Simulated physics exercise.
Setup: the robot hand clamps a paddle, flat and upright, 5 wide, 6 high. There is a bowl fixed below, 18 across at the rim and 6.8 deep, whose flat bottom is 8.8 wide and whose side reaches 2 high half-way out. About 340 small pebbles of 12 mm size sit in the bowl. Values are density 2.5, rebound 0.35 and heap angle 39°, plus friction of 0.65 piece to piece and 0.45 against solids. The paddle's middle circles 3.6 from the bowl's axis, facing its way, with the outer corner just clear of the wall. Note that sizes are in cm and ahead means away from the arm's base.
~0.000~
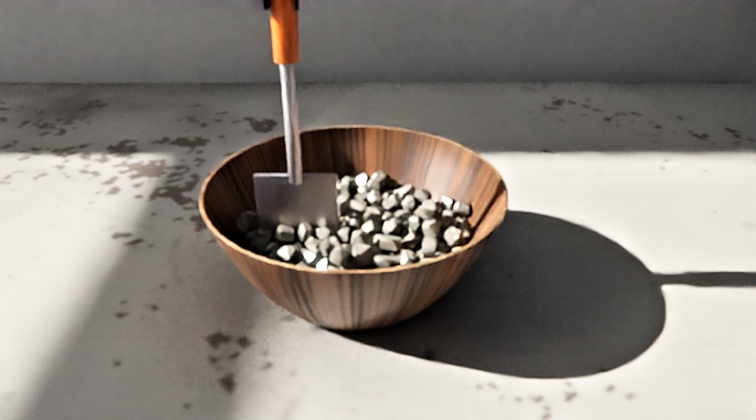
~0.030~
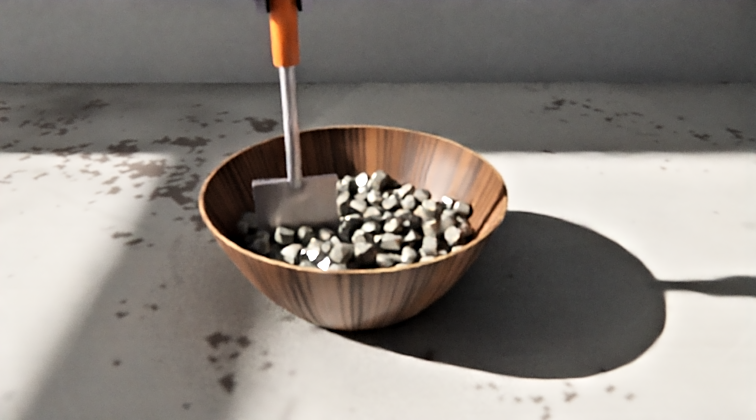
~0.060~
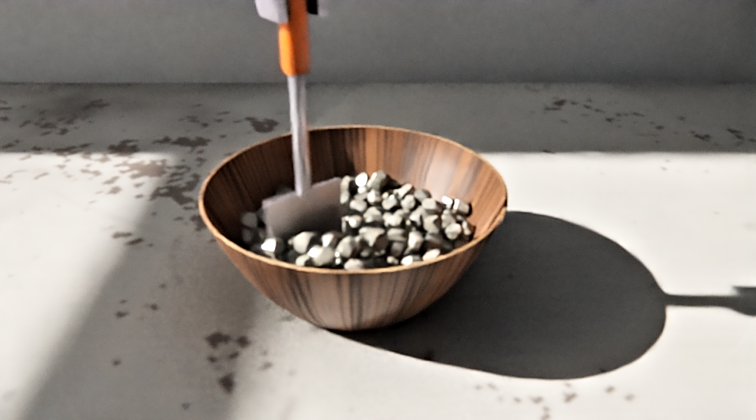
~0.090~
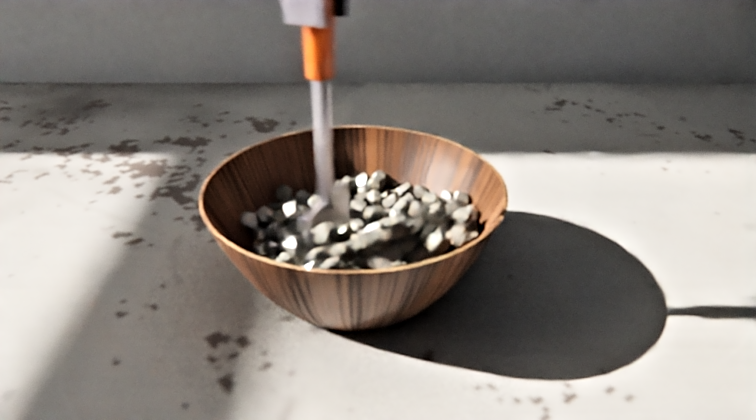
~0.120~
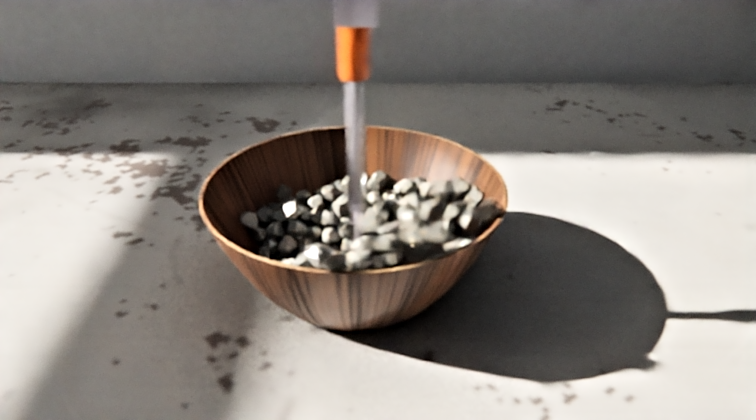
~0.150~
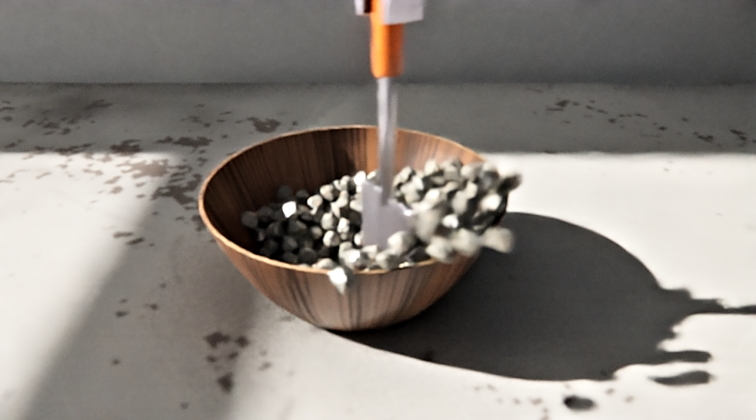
Paddle with an orange handle sweeping rightward through grey pebbles in a wooden bowl, pushing them up over the right rim.
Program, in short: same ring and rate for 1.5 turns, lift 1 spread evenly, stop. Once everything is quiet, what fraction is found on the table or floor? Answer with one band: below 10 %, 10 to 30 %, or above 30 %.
Above 30 %.
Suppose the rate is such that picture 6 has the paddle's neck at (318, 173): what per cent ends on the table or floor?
It works out to roughly 20 percent.
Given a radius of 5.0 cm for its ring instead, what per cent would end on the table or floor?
That would give close to 25 per cent.
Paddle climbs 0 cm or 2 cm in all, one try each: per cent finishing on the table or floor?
45 and 35 %.
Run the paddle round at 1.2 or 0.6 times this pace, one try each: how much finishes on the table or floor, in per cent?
First try close to 45, second close to 25, in per cent.
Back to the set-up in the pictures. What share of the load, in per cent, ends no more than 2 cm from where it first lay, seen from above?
About 5 percent.
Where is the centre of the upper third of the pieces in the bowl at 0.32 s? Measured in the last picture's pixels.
I'd point to somewhere close to (305, 155).
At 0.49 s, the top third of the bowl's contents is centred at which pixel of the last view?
Near pixel (366, 258).
After 0.32 s, 282° round, highest piece 12 above the table; 269 in the bowl, 24 on the table or floor, 47 in flight or on the tool.
After 0.49 s, 81° round, highest piece 10 above the table; 225 in the bowl, 93 on the table or floor, 22 in flight or on the tool.
After 0.78 s, 180° round, highest piece 8 above the table; 211 in the bowl, 129 on the table or floor.
After 1.48 s, 180° round, highest piece 8 above the table; 211 in the bowl, 129 on the table or floor.
At rest, 211 in the bowl, 129 on the table or floor. That is 38 % on the table or floor.
